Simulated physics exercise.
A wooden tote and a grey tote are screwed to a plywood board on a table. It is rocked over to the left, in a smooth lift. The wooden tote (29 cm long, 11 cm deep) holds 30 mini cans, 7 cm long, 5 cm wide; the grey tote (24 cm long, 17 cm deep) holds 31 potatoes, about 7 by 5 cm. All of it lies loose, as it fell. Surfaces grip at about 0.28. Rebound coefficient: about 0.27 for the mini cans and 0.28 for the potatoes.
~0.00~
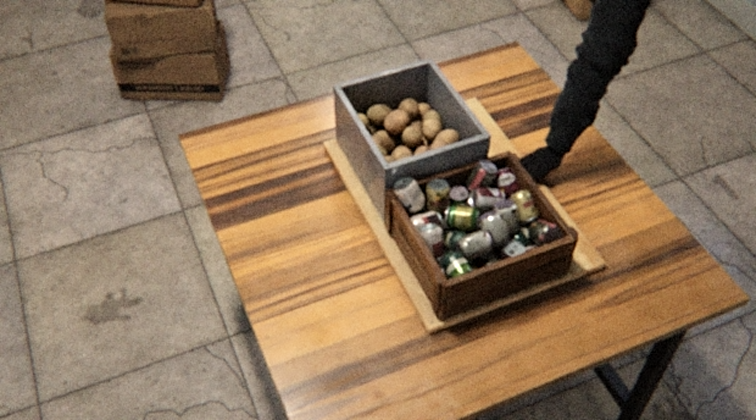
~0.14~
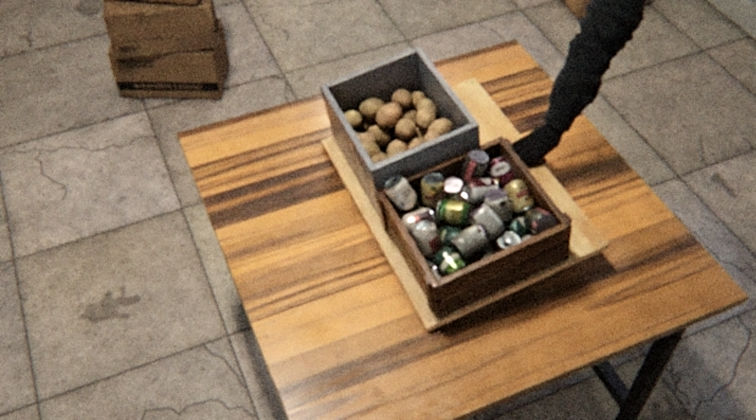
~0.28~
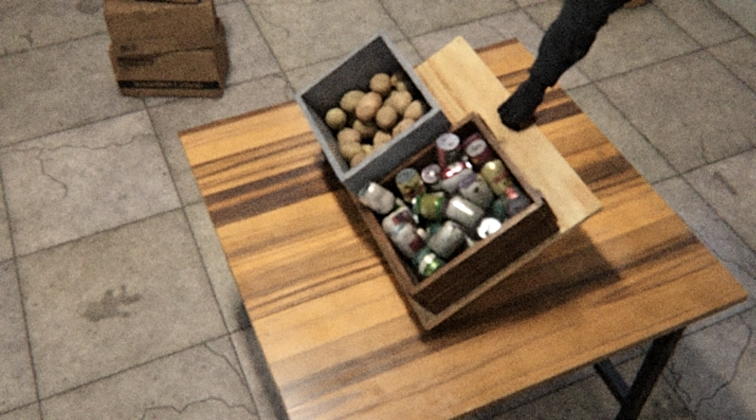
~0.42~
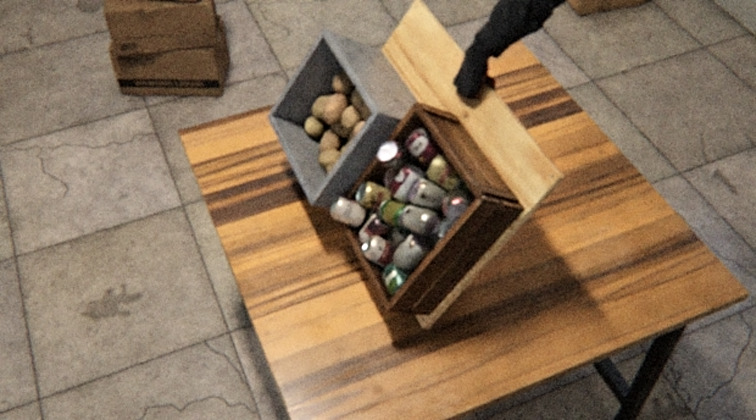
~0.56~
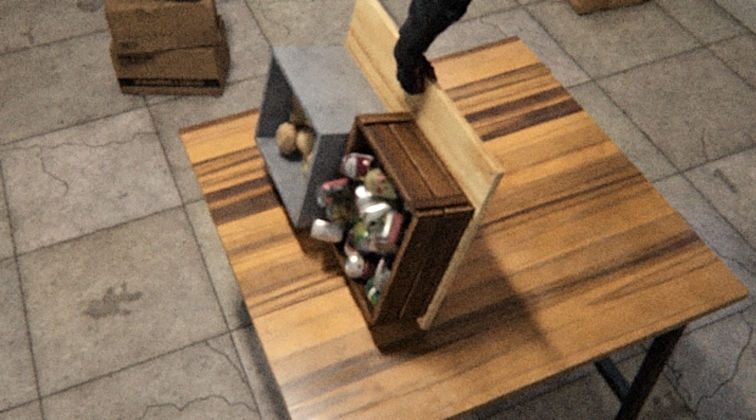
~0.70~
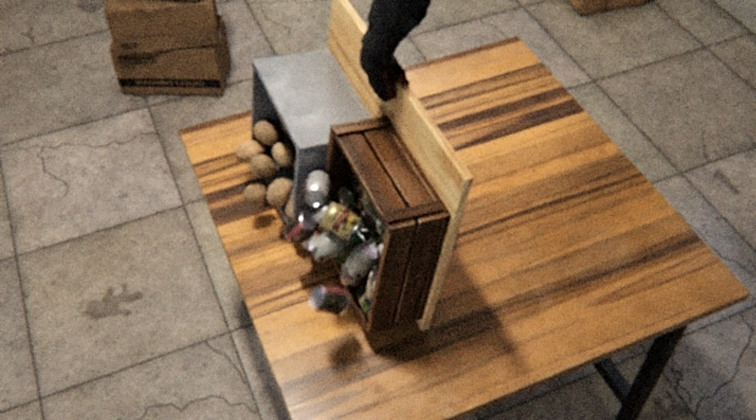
In a room with a cracked tiled floor, seen from above at an angle by a still camera, a striped wooden table stands near stacked cardboard boxes. On it, a pale board carries a grey tote of potatoes at the back and a brown wooden tote of small cans in front. A dark-sleeved, gloved arm smoothly tilts the board leftward until it is nearly upright, as potatoes and cans slide and tumble out.
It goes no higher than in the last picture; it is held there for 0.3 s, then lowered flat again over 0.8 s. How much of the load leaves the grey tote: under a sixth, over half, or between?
It sheds between a sixth and a half of them.
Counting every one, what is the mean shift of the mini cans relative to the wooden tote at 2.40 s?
About 36 cm to the left.
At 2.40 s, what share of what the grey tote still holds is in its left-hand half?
About 70 per cent.
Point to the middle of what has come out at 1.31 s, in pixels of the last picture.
At about (248, 287).
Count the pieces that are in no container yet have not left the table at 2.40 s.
Roughly 12.
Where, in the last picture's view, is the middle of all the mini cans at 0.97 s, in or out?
At about (359, 273).
After 0.97 s, tilt 82°; the wooden tote is down by 13 of 30 and the grey tote is down by 5 of 31.
After 1.31 s, tilt 55°; the wooden tote is down by 14 of 30 and the grey tote is down by 8 of 31.
After 1.79 s, tilt 0°; the wooden tote is down by 16 of 30 and the grey tote is down by 8 of 31.
When it is over (at 2.40 s), the wooden tote is down by 16 of 30 and the grey tote is down by 8 of 31. Asked share, 8 of 31, 26 per cent.
